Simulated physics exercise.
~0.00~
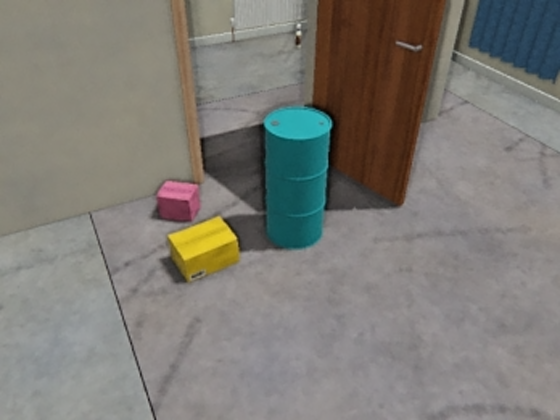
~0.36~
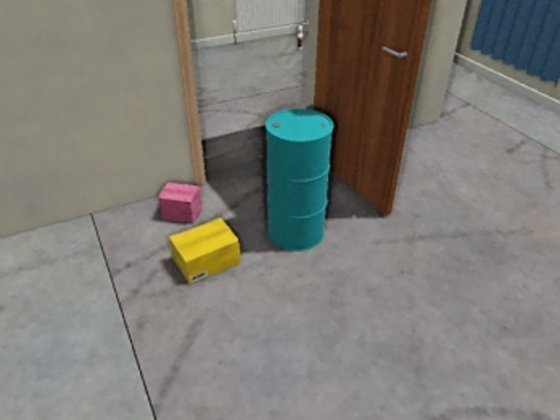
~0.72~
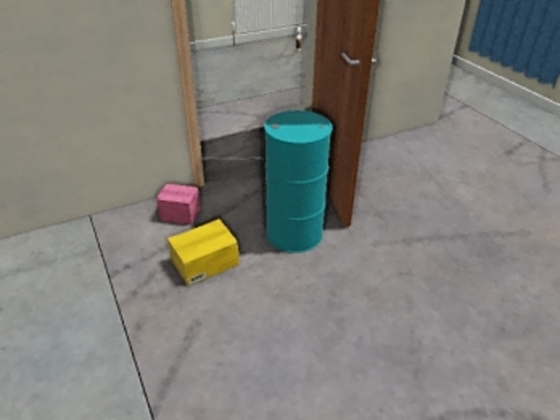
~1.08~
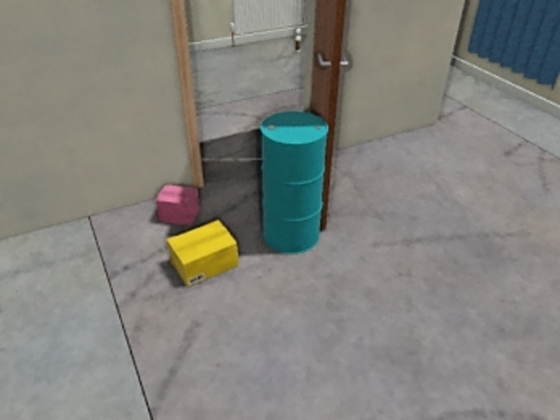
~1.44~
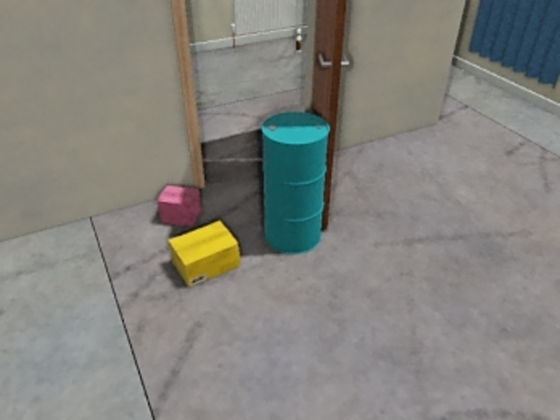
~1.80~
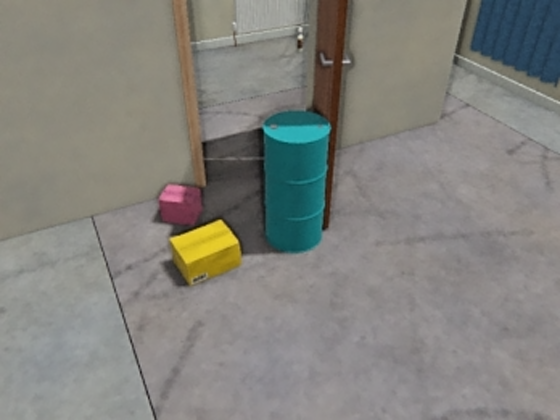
In a doorway on a grey floor, a brown door stood wide open behind a turquoise drum, with a pink box and a yellow parcel nearby. The door slowly swung partway towards the drum, then stopped beside it, still open, while everything else stayed put.
